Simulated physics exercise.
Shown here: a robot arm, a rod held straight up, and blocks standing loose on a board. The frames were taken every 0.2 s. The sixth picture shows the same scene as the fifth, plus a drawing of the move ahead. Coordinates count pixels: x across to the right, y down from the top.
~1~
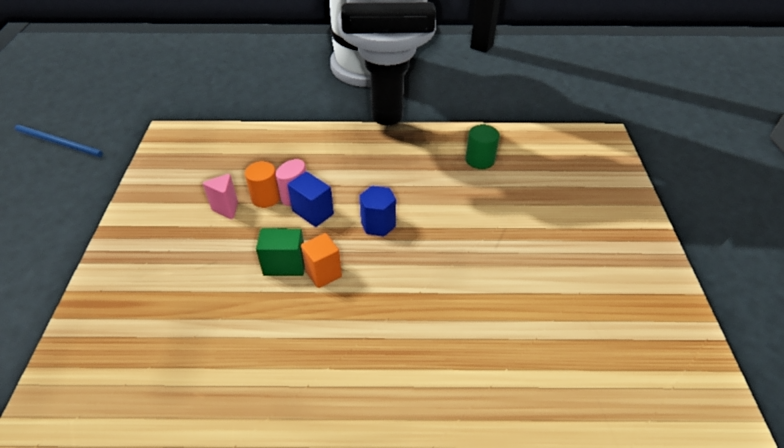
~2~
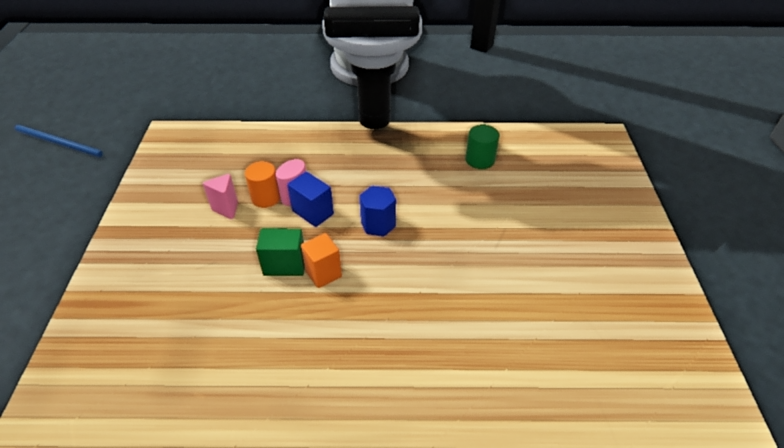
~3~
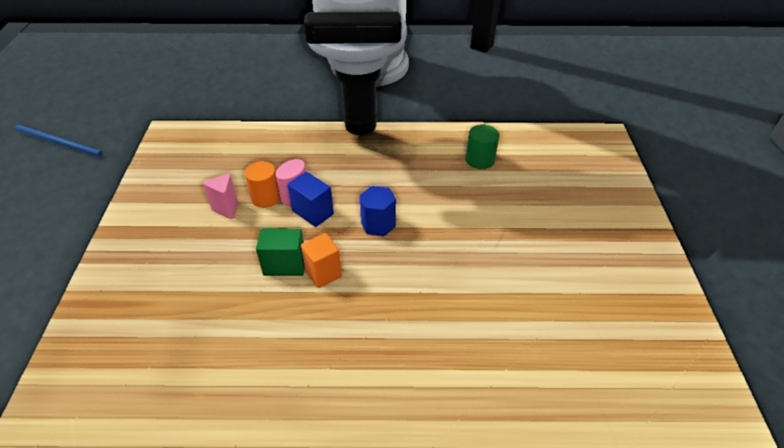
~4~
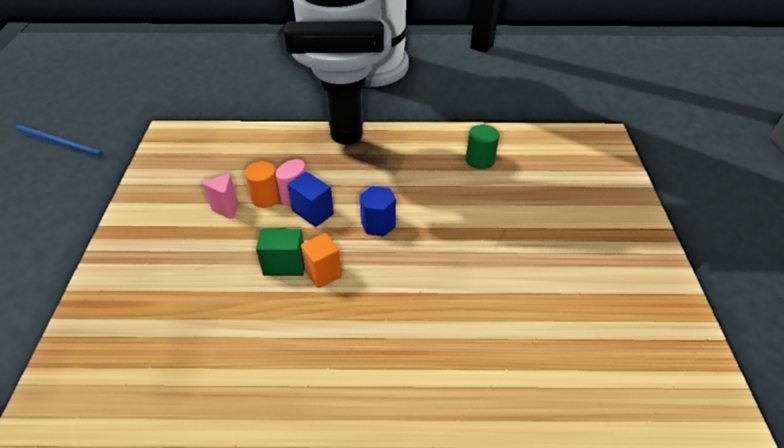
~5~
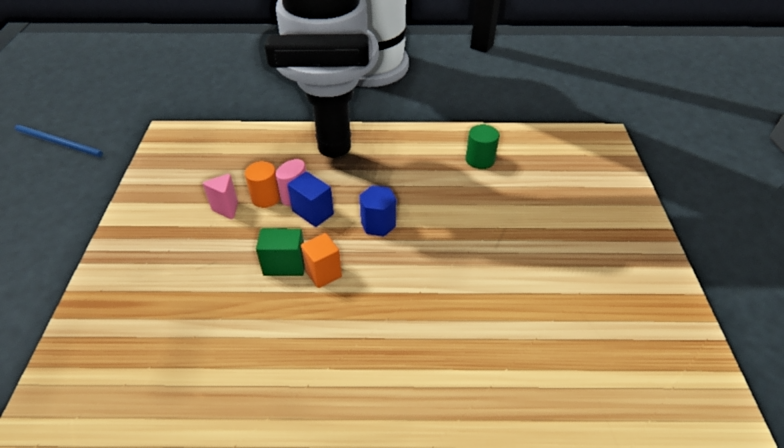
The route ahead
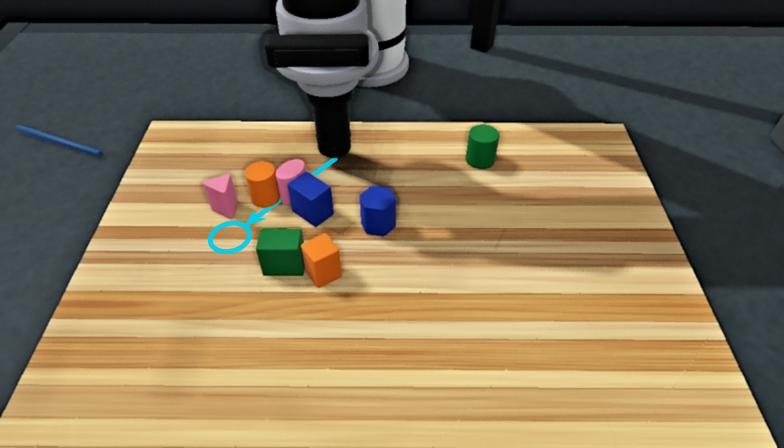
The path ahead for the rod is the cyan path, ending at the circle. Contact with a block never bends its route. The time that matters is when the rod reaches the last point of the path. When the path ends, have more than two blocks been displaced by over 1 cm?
In short: Yes.
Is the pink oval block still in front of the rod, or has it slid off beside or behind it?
Looking at the end of the path, the pink oval block has slipped free of the rod.
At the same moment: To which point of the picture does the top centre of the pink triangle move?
Final place: (182, 184).
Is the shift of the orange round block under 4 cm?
No, that is not how it ends up.
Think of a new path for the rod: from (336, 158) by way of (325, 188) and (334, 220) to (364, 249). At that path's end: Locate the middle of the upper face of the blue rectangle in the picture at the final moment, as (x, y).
Its top middle is near (302, 207).
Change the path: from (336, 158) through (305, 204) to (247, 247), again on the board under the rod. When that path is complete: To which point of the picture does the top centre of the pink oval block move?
About (214, 207).
Drawn move, in a line from (336, 158) to (230, 237).
What follows on the original path. One third of the way, rod at (301, 172); orange round block at (256, 171); pink oval block at (281, 177).
Two thirds of the way, rod at (266, 198); pink triangle at (201, 184), turned 25° anticlockwise; orange round block at (228, 180); pink oval block at (254, 207), turned 45° anticlockwise.
At the end, rod at (227, 227); pink triangle at (182, 184); orange round block at (205, 190); pink oval block at (238, 229), turned 140° anticlockwise; blue rectangle still.
